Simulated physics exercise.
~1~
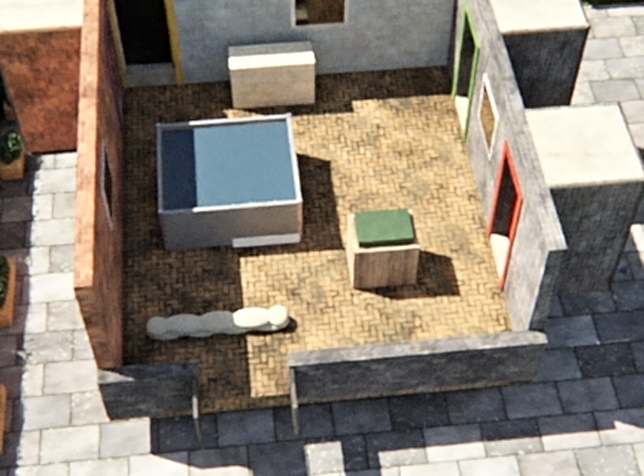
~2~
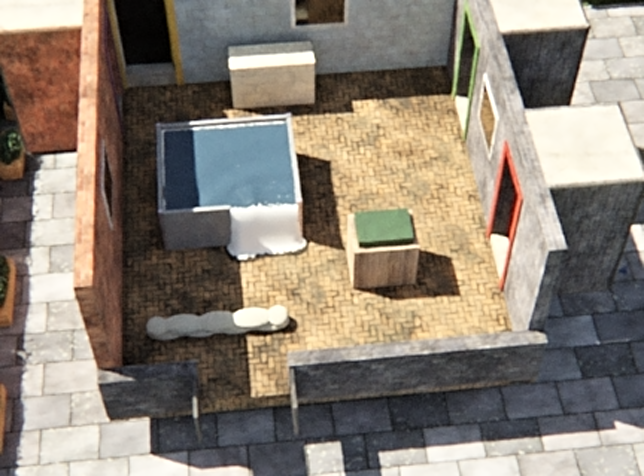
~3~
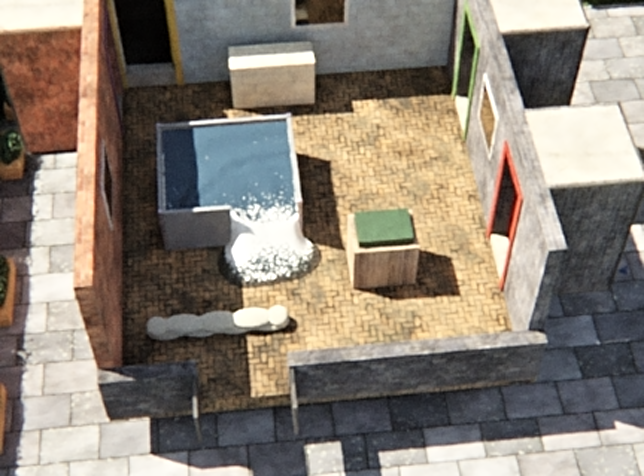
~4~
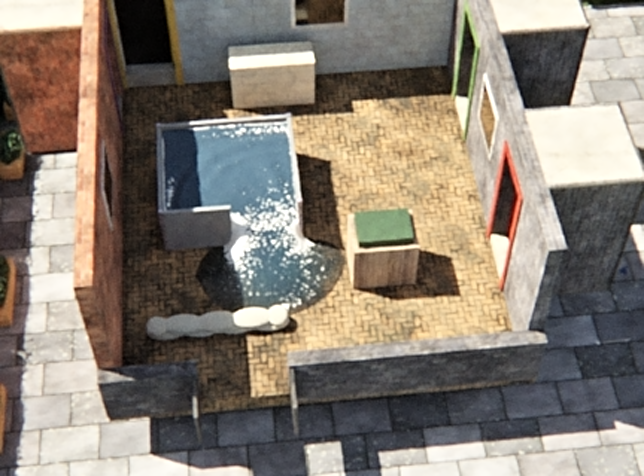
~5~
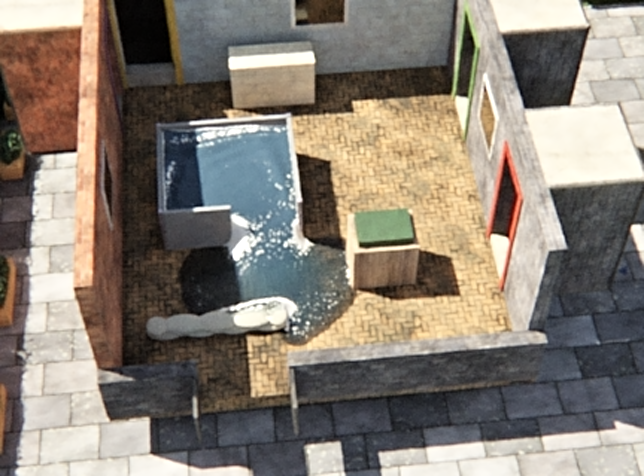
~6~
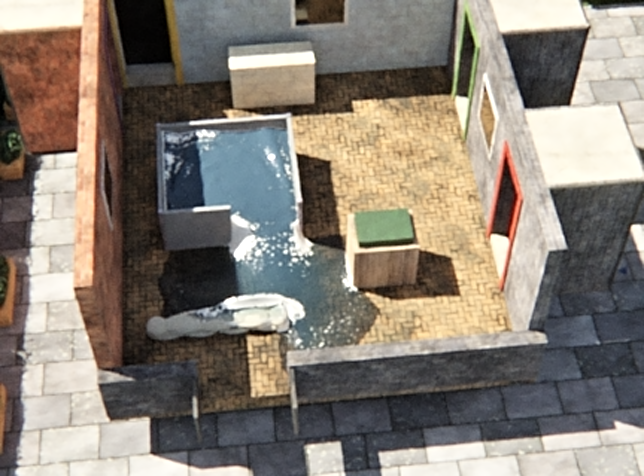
Water pours through a gap in the front of a raised square tank in a walled yard, foaming onto the tan brick floor, then spreads forward around a pale, lumpy barrier and toward the right, past a green-topped box.
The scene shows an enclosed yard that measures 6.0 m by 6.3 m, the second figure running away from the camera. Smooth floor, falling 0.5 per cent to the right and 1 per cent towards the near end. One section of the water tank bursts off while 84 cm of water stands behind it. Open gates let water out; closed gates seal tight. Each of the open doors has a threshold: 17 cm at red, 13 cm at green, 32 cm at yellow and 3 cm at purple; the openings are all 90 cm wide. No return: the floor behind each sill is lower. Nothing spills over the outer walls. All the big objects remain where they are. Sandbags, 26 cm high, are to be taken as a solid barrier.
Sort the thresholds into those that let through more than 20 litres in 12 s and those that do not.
Sorted: Red door does not; green door does not; yellow door does not; purple door lets more through.
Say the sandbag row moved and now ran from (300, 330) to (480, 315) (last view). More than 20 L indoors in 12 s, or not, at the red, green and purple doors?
Then, at the red door it's exceeded, at the green door it's not exceeded, at the purple door it's not exceeded.
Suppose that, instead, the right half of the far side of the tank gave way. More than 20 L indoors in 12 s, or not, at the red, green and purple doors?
Then: Red short of it, green beyond it, purple beyond it.
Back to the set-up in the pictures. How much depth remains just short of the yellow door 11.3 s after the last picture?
About 7.0 cm.
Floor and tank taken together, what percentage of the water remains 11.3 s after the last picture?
That would be close to 84 per cent.
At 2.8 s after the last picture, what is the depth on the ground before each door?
In cm: Red 14, green 2, yellow 0, purple 3.
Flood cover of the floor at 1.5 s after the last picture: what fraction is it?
Roughly 40 percent.
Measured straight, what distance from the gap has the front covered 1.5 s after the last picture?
Distance: Approx. 4.4 m.
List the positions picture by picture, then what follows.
Still water, 84 cm deep, in the water tank at (227, 166), in the first picture.
Water pours out at (265, 226) and has run 0.6 m, to (305, 242); typically 10 cm deep outside, 84 cm at the water tank's back, in the second picture.
The front is at (238, 281), 0.9 m from the gap at (265, 228); 1.0 m2 of floor is under water; 84 cm left at the back of the water tank, in the third picture.
Water pours out at (265, 229) and has run 1.5 m, to (248, 315); typically 10 cm deep outside, 79 cm at the water tank's back, in the fourth picture.
The front is at (302, 340), 2.0 m from the gap at (265, 229); 3.8 m2 of floor is under water; 71 cm left at the back of the water tank, in the fifth picture.
Water pours out at (265, 229) and has run 2.7 m, to a hidden place; typically 6 cm deep outside, 72 cm at the water tank's back, in the sixth picture.
Then, 0.7 s after the last picture water covers 30 % of the floor and is deepest (48 cm) near (263, 310); red door not reached, green door not reached, yellow door not reached, purple door not reached.
Then, 1.5 s after the last picture water covers 40 % of the floor and is deepest (47 cm) near (506, 349); red door 4 cm at the sill, 0 L in, green door not reached, yellow door not reached, purple door not reached.
Then, 2.8 s after the last picture water covers 60 % of the floor and is deepest (33 cm) near (503, 339); red door 14 cm at the sill, 0 L in, green door 2 cm at the sill, 0 L in, yellow door not reached, purple door 3 cm at the sill, 0 L in.
Then, 6.3 s after the last picture water covers 95 % of the floor and is deepest (19 cm) near (262, 79); red door 12 cm at the sill, 1 L in, green door 4 cm at the sill, 0 L in, yellow door 8 cm at the sill, 0 L in, purple door 6 cm at the sill, 19 L in.
Then, 11.3 s after the last picture water covers 95 % of the floor and is deepest (13 cm) near (444, 180); red door 9 cm at the sill, 1 L in, green door 10 cm at the sill, 0 L in, yellow door 7 cm at the sill, 0 L in, purple door 6 cm at the sill, 61 L in.
